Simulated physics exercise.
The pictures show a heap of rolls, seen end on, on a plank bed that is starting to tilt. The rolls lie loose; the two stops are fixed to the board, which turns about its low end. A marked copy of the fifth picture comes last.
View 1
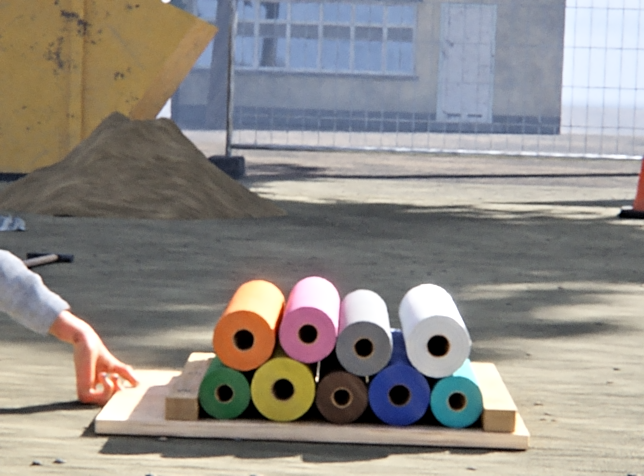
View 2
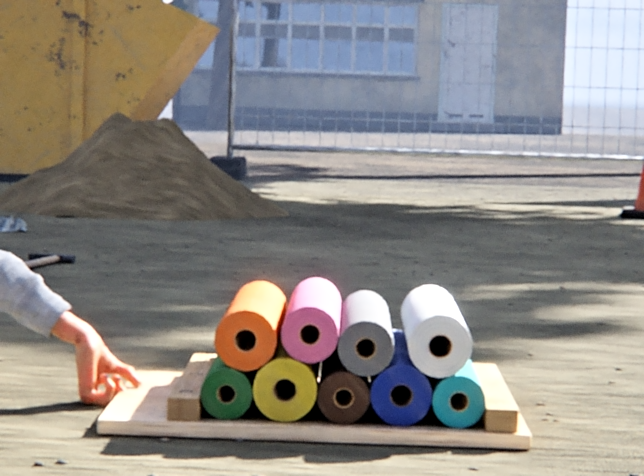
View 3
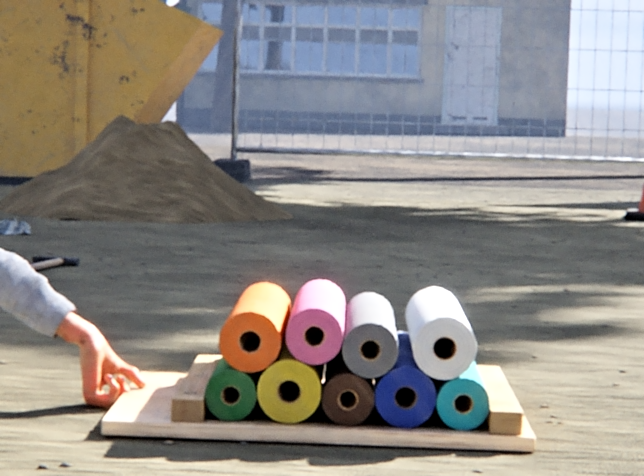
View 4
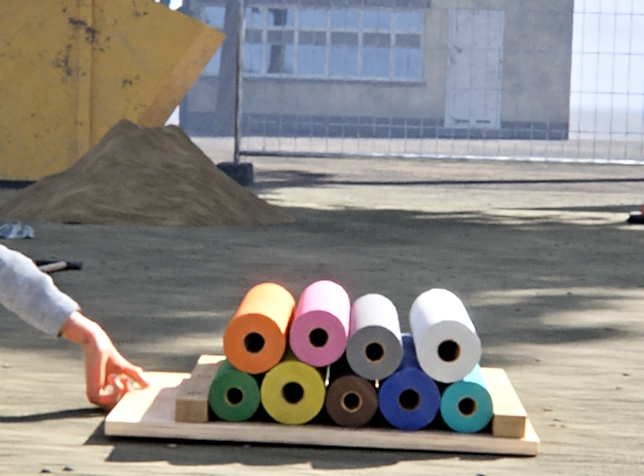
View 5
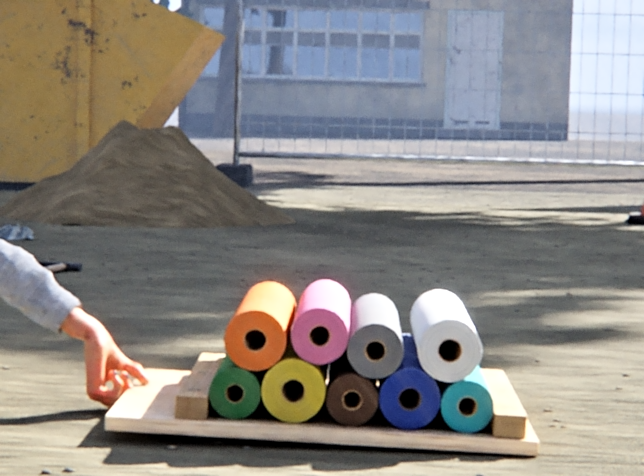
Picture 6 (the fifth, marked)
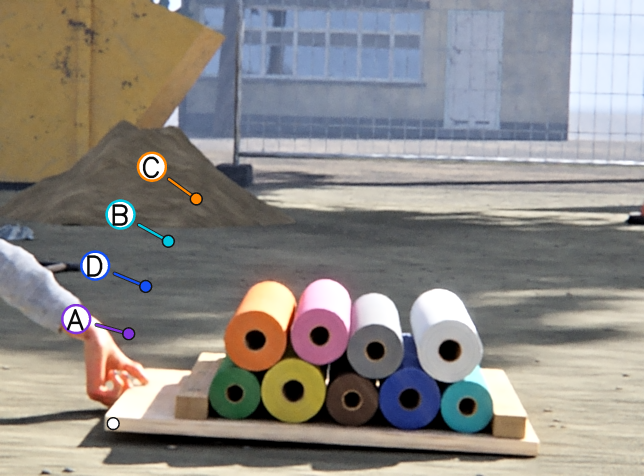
In this clip, a hand at the left grips the end of a wooden board holding two rows of colourful rolls and raises that end slightly, while the view drifts a little and the rolls keep their stacked arrangement.
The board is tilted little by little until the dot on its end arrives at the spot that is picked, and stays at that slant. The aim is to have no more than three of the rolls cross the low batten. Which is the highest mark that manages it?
Raise it to C.
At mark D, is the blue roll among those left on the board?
Yes.
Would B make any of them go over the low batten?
At B: Yes.
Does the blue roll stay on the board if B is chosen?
Yes, with B.
On the copy, A at (129, 334); B at (168, 241); C at (196, 199); D at (146, 287); the white dot at (113, 424).
On C. First, board at 19°.
Then, board at 34°.
Finally, board at 34°, three over the low batten (grey, white, pink).
By contrast, A none over the low batten; B one over the low batten (white); D one over the low batten (white).
